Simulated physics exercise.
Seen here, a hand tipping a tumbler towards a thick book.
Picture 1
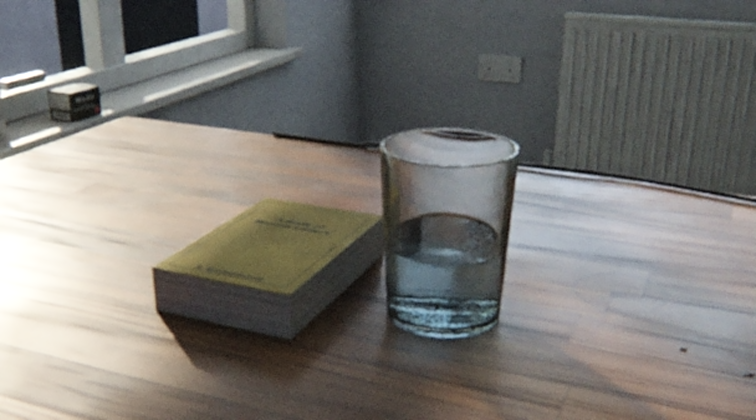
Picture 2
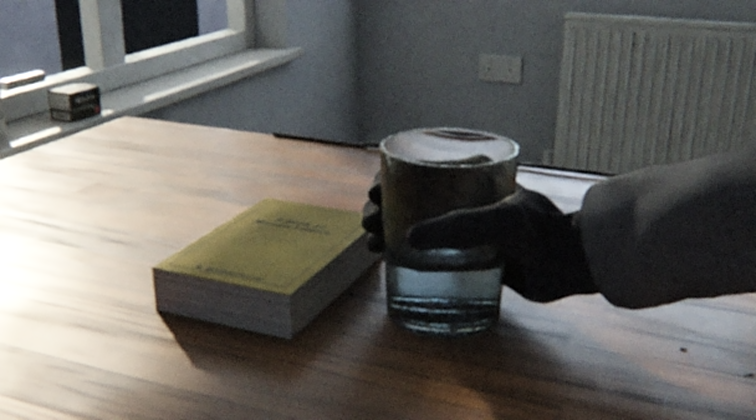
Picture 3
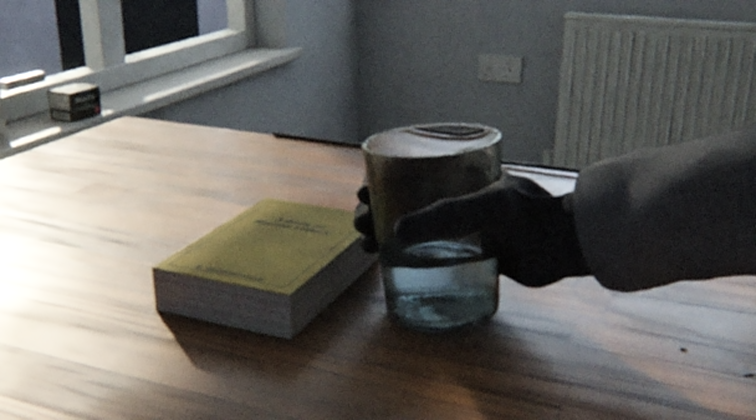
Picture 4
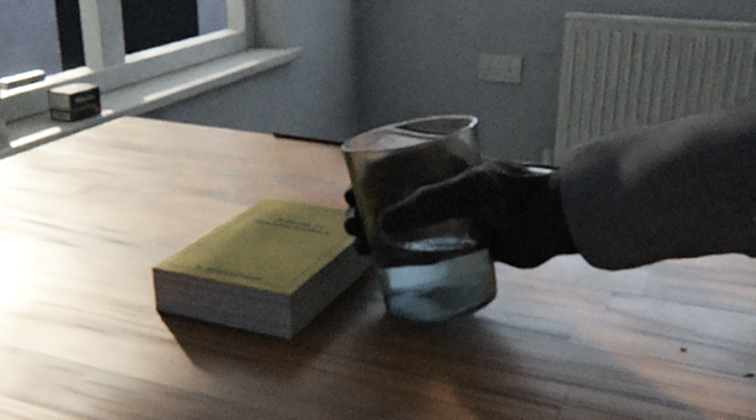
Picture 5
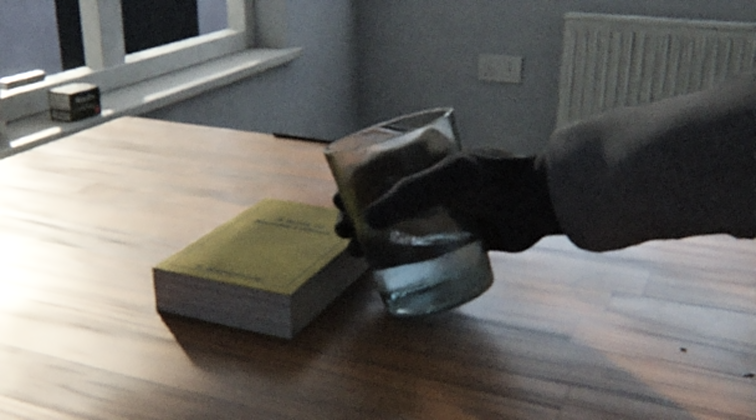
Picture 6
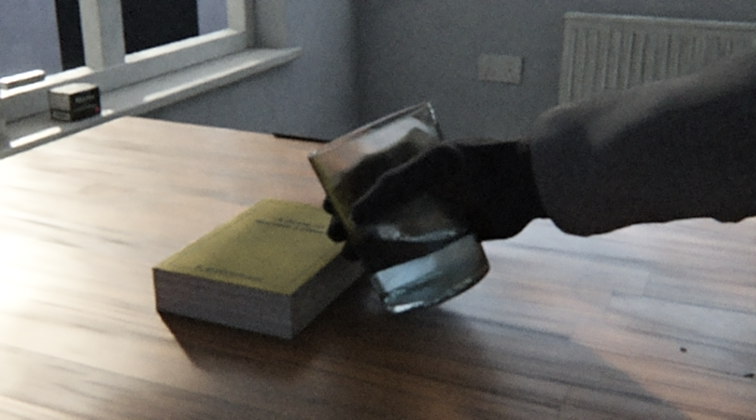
A wooden tabletop in a dim room, with a window at the left and a pale radiator at the right, is seen from slightly above by a still camera. A thick book with a yellow-green cover lies left of a clear glass tumbler partly filled with water. A dark-gloved hand in a grey sleeve grips the tumbler from the right and gradually tilts its top leftward, towards the book.
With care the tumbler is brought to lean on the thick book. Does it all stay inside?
At that lean the tumbler holds.
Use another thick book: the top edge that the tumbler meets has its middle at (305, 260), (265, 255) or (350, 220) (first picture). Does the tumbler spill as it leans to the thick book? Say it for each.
In that order: Spills, spills, holds.
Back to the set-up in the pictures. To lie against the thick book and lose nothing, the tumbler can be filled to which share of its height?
Near 65 in a hundred.
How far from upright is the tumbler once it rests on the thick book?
Near 45 degrees.
A moment on, the tumbler leans by about 35°; all is still inside.
Further on, the tumbler leans by about 45°; all is still inside.
When it is over, the tumbler leans by about 45°, against the thick book; all is still inside.
